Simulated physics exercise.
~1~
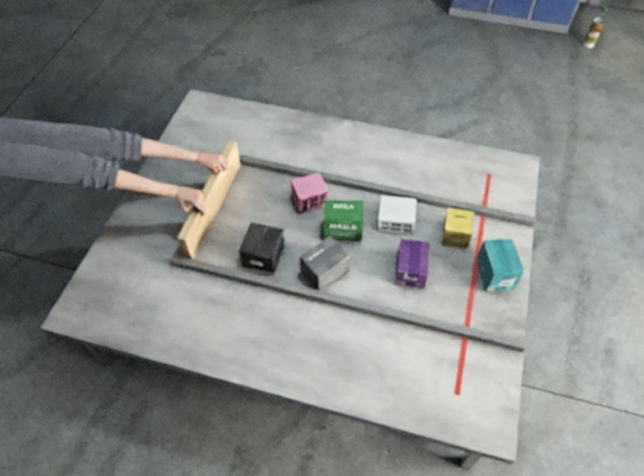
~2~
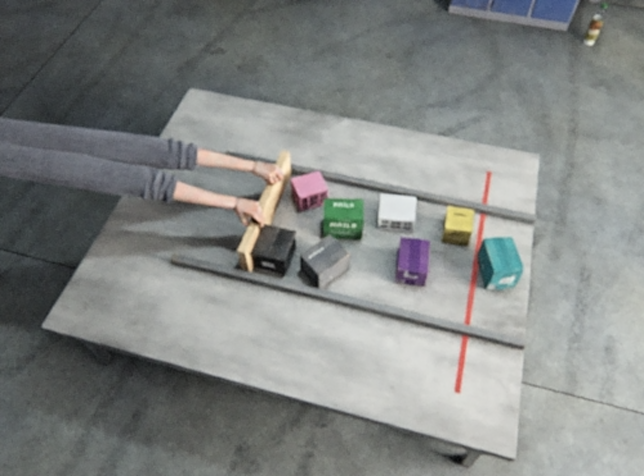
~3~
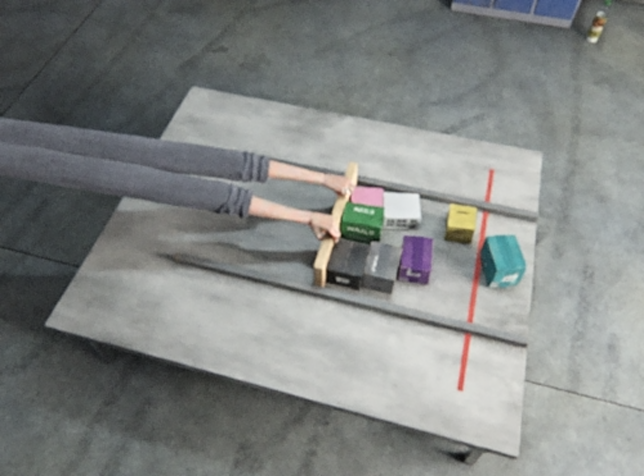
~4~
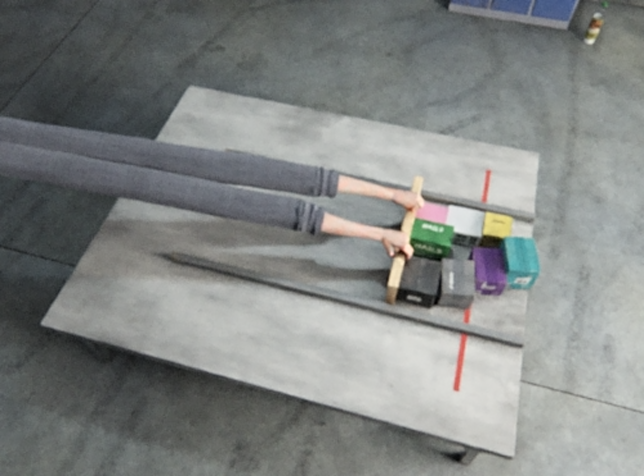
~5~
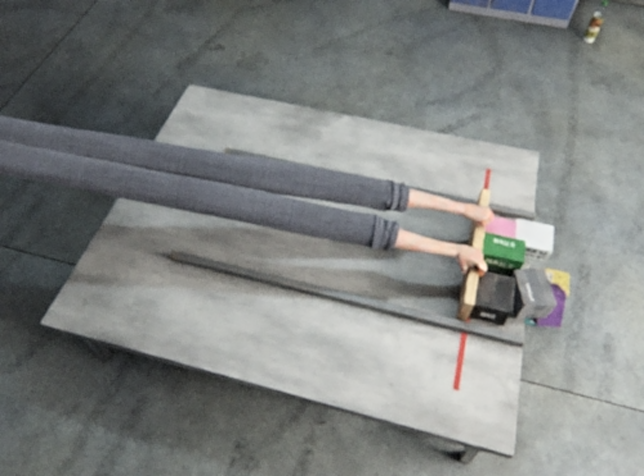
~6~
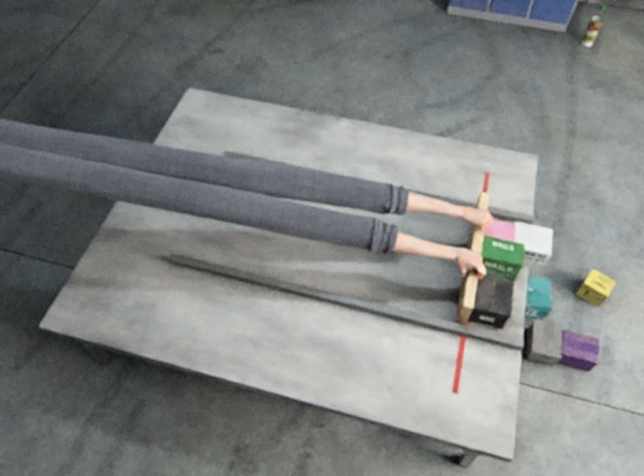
On a low grey platform on a concrete floor, eight coloured parcels and tubs stand scattered between two battens, with a strip of red tape near the right edge. Two hands reach in from the left and slide an upright plank rightward, meeting the black tote first. The plank gathers the pink crate, the green one and the grey parcel, then packs the whole group together around the tape. It stops at the tape as the leading pieces go over the edge. The yellow box, turquoise parcel, purple parcel and grey parcel end up off the platform, while the other four remain against the plank.
